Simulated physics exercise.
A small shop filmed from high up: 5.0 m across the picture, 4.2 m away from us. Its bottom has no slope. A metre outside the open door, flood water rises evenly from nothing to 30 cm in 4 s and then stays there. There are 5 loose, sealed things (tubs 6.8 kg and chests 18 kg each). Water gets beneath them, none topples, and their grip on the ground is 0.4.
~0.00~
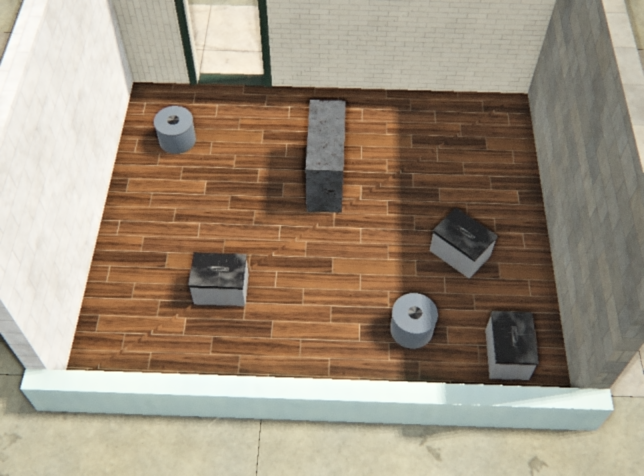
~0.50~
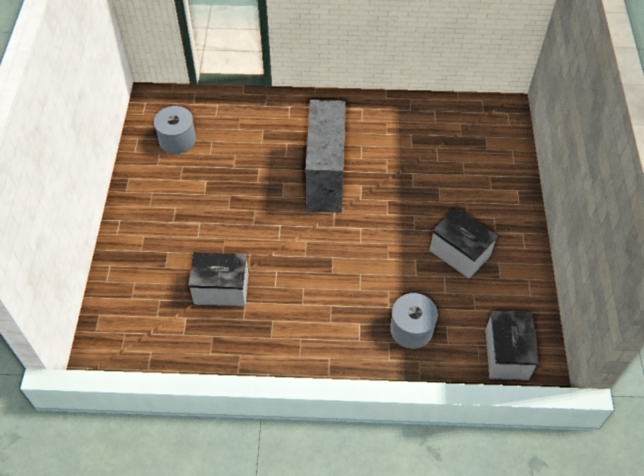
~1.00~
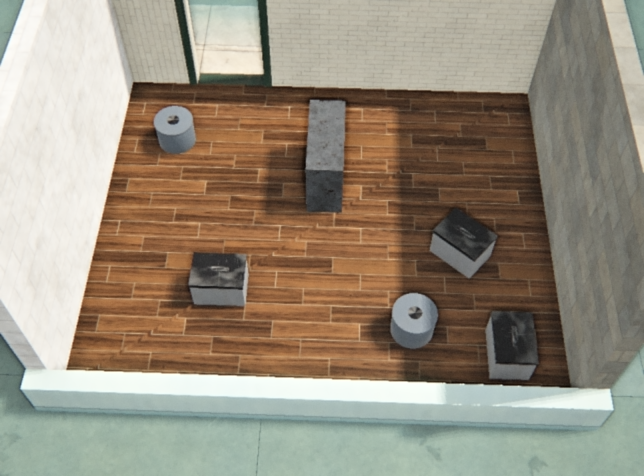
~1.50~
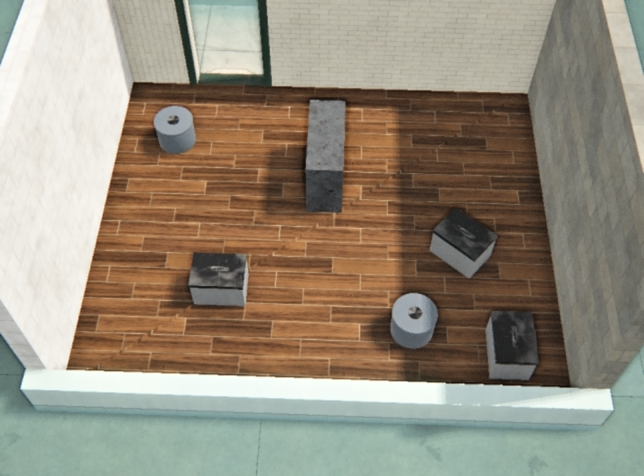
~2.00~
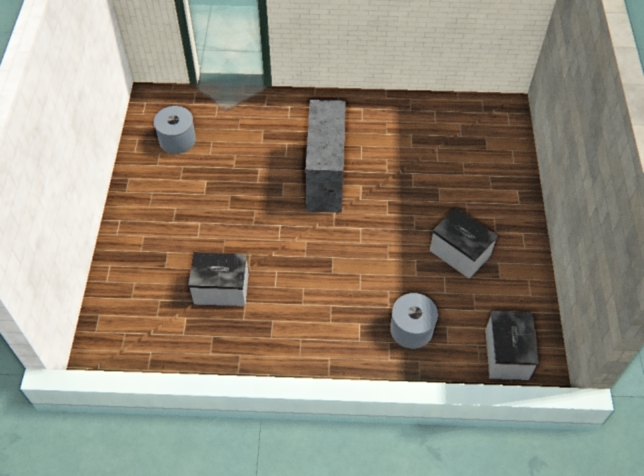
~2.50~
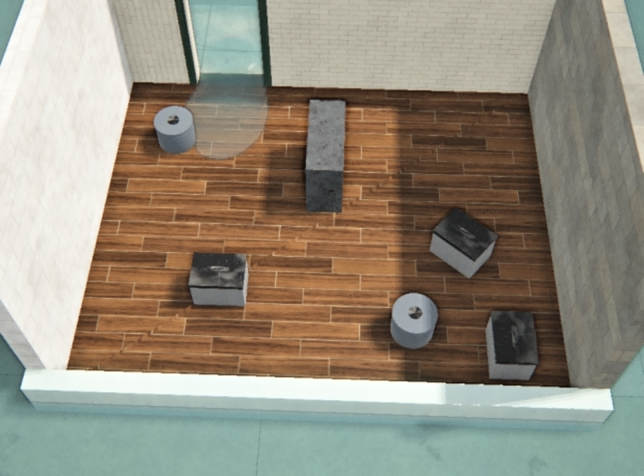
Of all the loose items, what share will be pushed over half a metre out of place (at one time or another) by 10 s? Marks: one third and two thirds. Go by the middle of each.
Share: Two thirds or above.
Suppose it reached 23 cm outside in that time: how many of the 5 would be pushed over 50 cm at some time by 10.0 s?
Then 2.
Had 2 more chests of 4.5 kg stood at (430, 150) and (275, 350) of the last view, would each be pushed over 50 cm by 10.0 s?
In that order: Short of it, past it.
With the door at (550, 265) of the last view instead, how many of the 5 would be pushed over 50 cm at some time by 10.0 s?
In that case 3 of them.
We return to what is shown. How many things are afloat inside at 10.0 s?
4 of them.
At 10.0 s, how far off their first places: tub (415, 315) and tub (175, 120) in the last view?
In that order: 100 cm, 300 cm.
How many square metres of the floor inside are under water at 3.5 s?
About 4.5 m2.
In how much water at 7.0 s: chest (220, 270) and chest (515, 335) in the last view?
Roughly 10 and 2 cm.
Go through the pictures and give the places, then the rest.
In the first frame, a tub at (173, 120) rests on the ground; a chest at (515, 337) rests on the ground; water covers 0.0 m2; 0 of 5 have shifted.
In the second frame, a tub at (173, 120), on the bottom; a chest at (515, 337) rests on the ground; water covers 0.0 m2; 0 of 5 have shifted.
In the third frame, a tub at (173, 120), on the bottom; a chest at (515, 337) rests on the ground; water covers 0.0 m2; 0 of 5 have shifted.
In the fourth frame, a tub at (173, 120) rests on the ground; a chest at (515, 337), on the bottom; 0.0 m2 under water; 0 of 5 have shifted.
In the fifth frame, a tub at (173, 120), on the bottom; a chest at (515, 337) rests on the ground; water covers 0.2 m2; 0 of 5 have shifted.
In the sixth frame, a tub at (173, 120), on the bottom; a chest at (515, 337) rests on the ground; water covers 1.0 m2; 0 of 5 have shifted.
After 3.5 s 0 of 5 are over 50 cm from their spots; 0 afloat.
After 4.5 s 1 of 5 are over 50 cm from their spots; 0 afloat.
After 7.0 s 2 of 5 are over 50 cm from their spots; 2 afloat.
After 10.0 s 4 of 5 are over 50 cm from their spots, and 4 have been at some point; 4 afloat.
